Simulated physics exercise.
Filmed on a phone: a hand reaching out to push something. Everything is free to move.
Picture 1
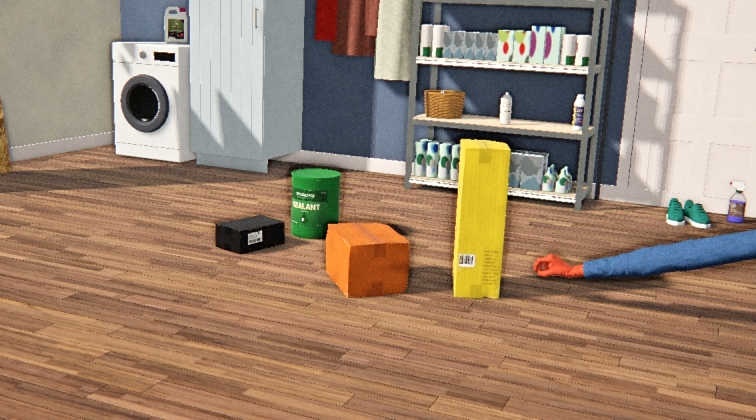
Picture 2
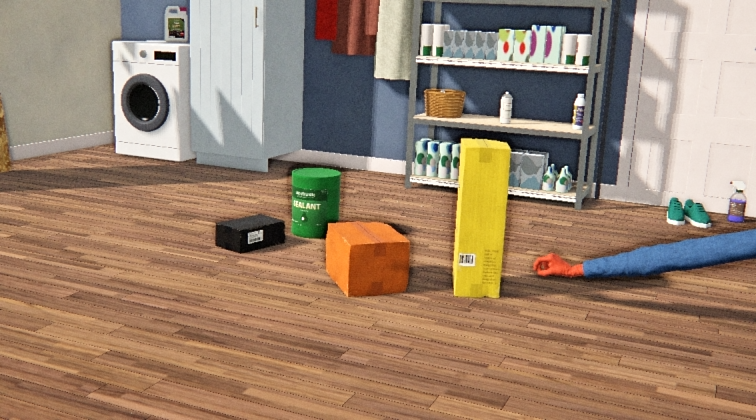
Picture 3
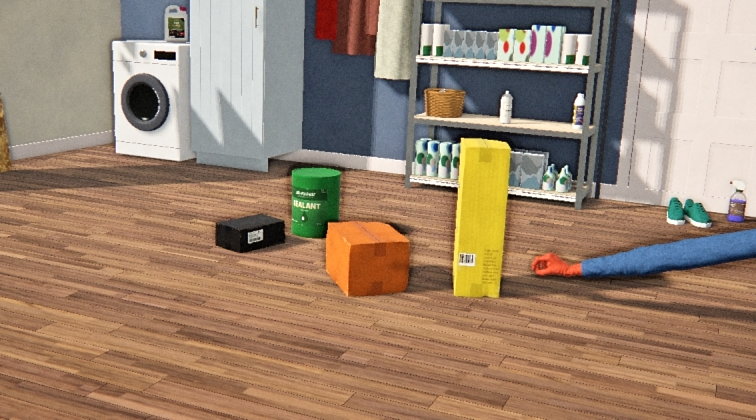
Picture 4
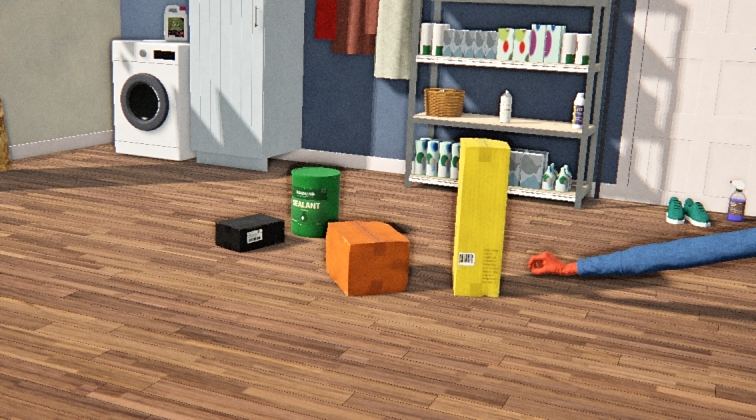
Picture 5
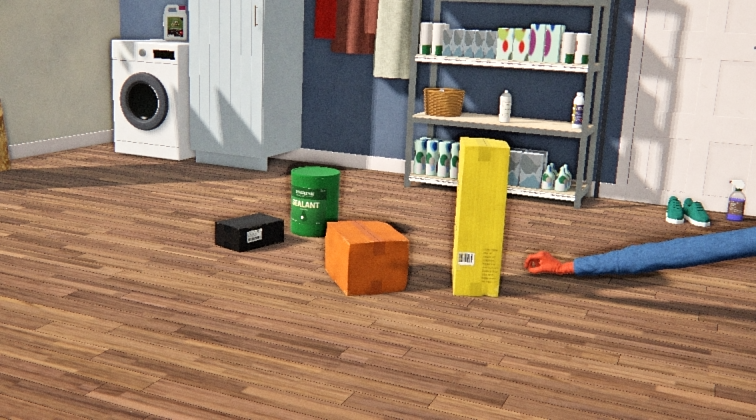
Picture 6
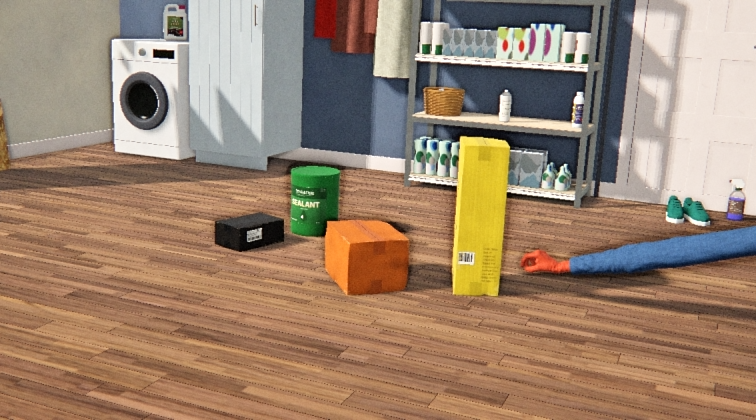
A blue-sleeved arm in a red glove inching left toward a tall yellow box standing beside an orange box, otherwise still.
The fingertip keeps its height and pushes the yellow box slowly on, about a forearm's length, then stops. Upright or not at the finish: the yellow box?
The yellow box is still upright.
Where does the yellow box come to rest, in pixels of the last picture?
Near (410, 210).
Then, 0.70 s after the last picture, yellow box slid a little near (471, 215).
Then, 1.20 s after the last picture, yellow box slid a little near (448, 213).
Then, 1.60 s after the last picture, yellow box slid about its own width near (430, 211).
Then, 1.90 s after the last picture, yellow box slid about its own width near (417, 210).
At rest, moved from the start, yellow box. Seen from the same camera at the end, yellow box near (410, 210).
